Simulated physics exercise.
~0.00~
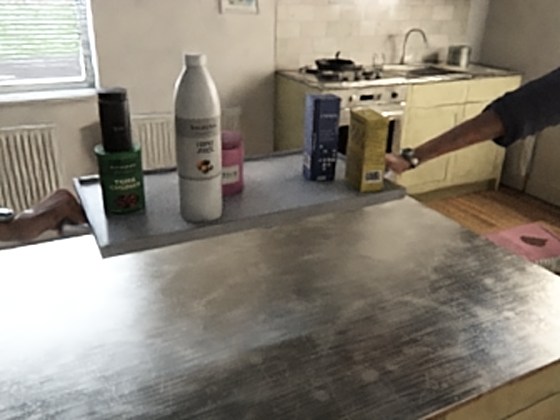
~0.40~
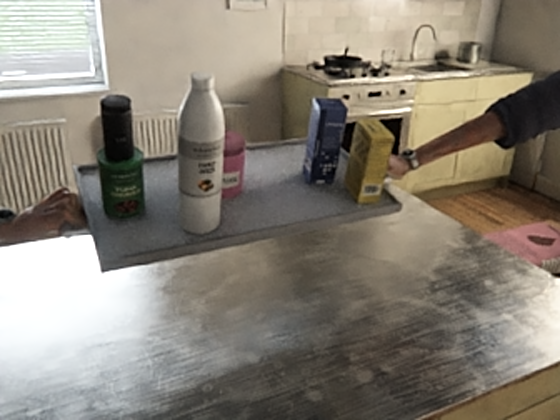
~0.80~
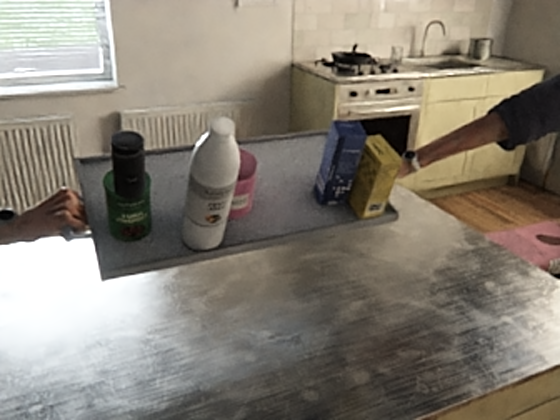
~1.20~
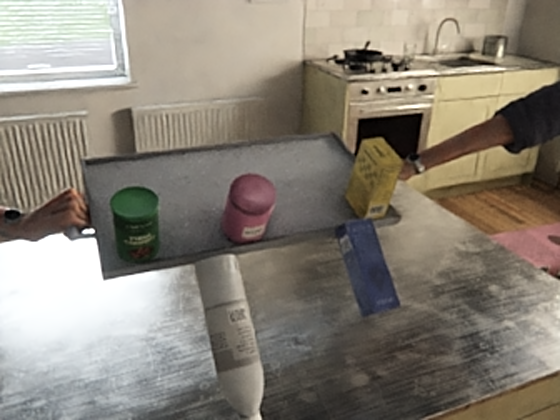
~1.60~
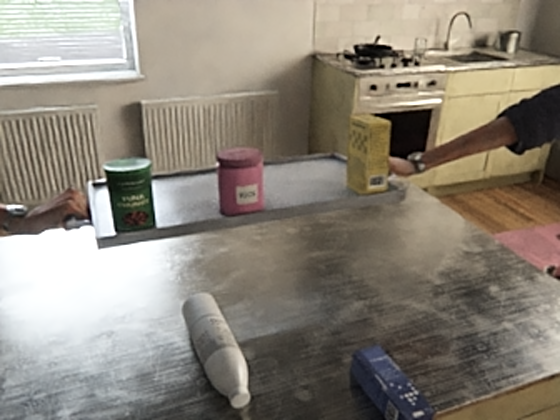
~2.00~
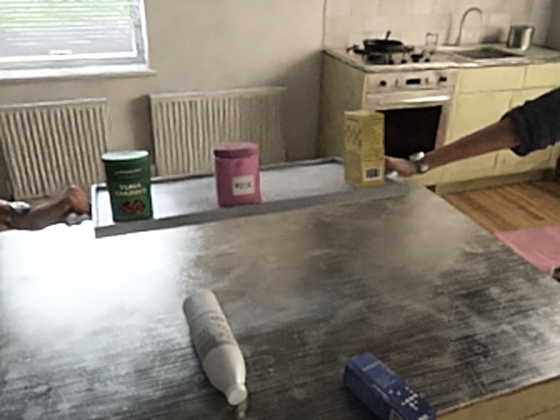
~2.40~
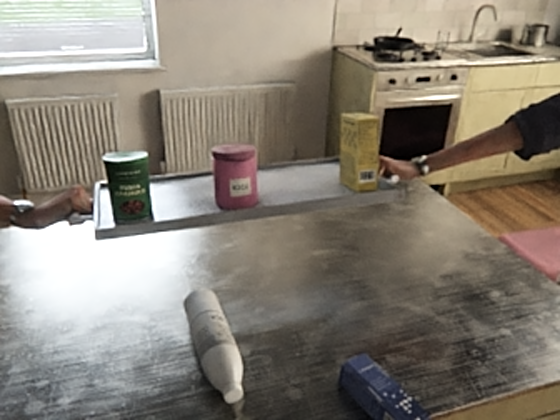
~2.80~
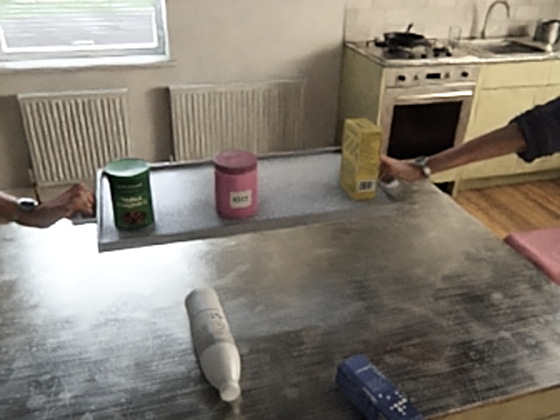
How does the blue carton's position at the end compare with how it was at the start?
At the start the blue carton stands upright on the tray beside the yellow carton. By the end it is lying on its side on the table in front of the tray.
